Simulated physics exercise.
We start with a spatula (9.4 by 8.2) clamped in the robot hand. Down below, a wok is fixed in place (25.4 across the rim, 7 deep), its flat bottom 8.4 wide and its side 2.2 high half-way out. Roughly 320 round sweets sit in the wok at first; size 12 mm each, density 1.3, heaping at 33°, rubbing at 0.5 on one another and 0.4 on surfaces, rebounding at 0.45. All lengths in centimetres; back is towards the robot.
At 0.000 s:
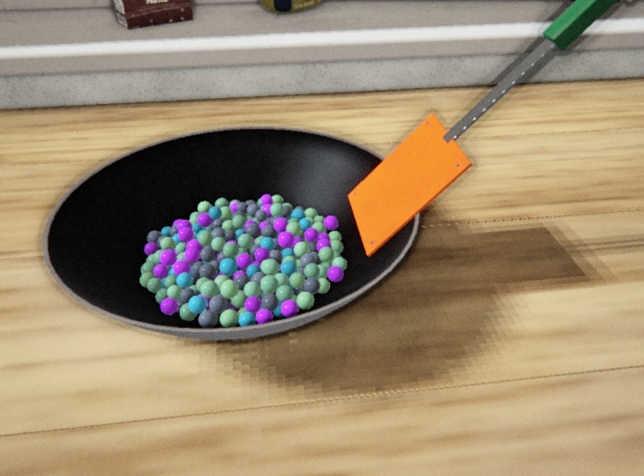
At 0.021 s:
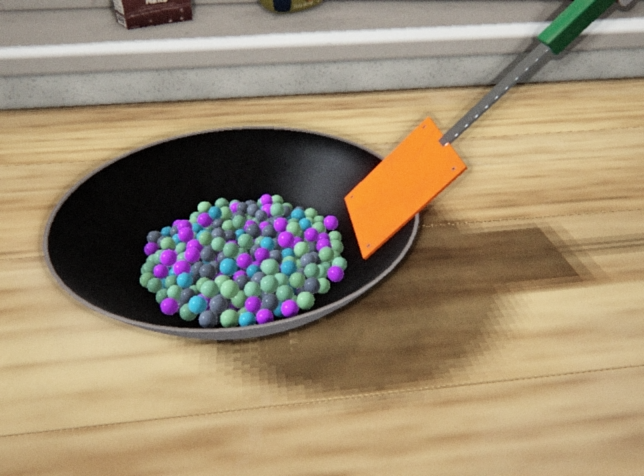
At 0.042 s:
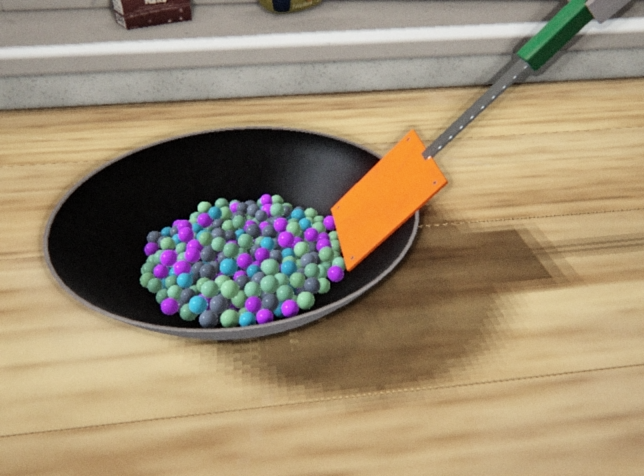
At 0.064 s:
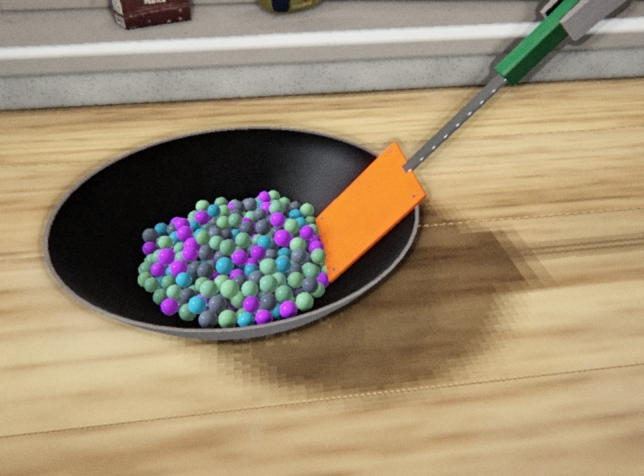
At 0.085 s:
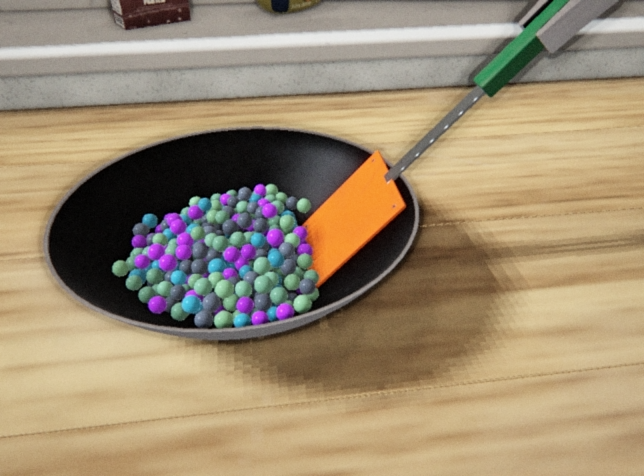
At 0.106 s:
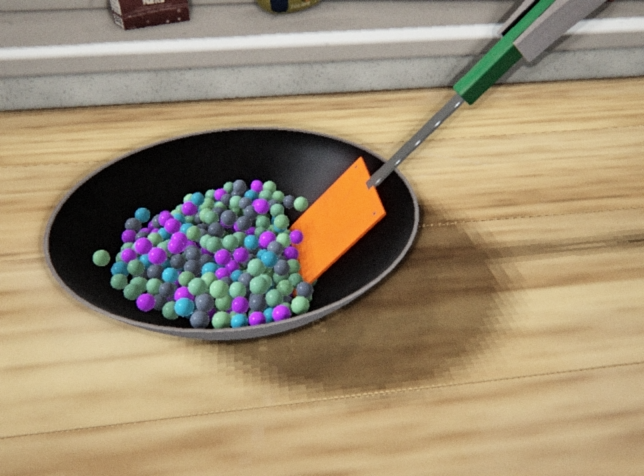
An orange spatula lowers into a black wok and pushes the colourful balls left.
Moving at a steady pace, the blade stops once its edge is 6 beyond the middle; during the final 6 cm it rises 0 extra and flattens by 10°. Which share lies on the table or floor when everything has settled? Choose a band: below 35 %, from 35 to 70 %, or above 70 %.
That share falls below 35 %.
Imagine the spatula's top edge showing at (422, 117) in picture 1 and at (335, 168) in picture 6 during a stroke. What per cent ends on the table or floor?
Close to 10 in a hundred.
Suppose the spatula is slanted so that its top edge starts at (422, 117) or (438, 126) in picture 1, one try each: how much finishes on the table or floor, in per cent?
Close to 10 and 10 percent respectively.
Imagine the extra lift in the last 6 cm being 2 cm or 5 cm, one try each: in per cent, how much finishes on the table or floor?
Roughly 5 % and then 10 %.
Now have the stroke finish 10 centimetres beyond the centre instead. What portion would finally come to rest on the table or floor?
That would give close to 45 per cent.
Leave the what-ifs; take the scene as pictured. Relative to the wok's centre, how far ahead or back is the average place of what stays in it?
5.0 cm ahead.
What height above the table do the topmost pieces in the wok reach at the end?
About 8.0 cm above the table.
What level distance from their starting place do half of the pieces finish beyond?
I'd put it at close to 6 centimetres.
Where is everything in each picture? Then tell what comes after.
Spatula top edge at (451, 137), sloping 47°; upper third of the load around (248, 244), from x 150 to 340, top at y 200; 320 in the wok, in the first frame.
Spatula top edge at (447, 140), sloping 47°; upper third of the load around (248, 244), from x 150 to 340, top at y 200, in the second frame.
Spatula top edge at (429, 153), sloping 47°; upper third of the load around (248, 244), from x 150 to 340, top at y 200, in the third frame.
Spatula top edge at (410, 166), sloping 47°; upper third of the load around (242, 244), from x 145 to 330, top at y 195, in the fourth frame.
Spatula top edge at (391, 176), sloping 47°; upper third of the load around (224, 241), from x 120 to 320, top at y 190, in the fifth frame.
Spatula top edge at (373, 183), sloping 47°; upper third of the load around (206, 240), from x 100 to 315, top at y 185; 320 in the wok, in the sixth frame.
After 0.16 s, sloping 47°, highest piece 6 above the table; 320 in the wok.
After 0.21 s, sloping 42°, highest piece 8 above the table; 320 in the wok.
After 0.44 s, sloping 37°, highest piece 8 above the table; 301 in the wok, 18 on the table or floor, 1 on the blade or in flight.
After 1.49 s, sloping 37°, highest piece 7 above the table; 301 in the wok, 19 on the table or floor.
At rest, 301 in the wok, 19 on the table or floor. That is 6 % on the table or floor.
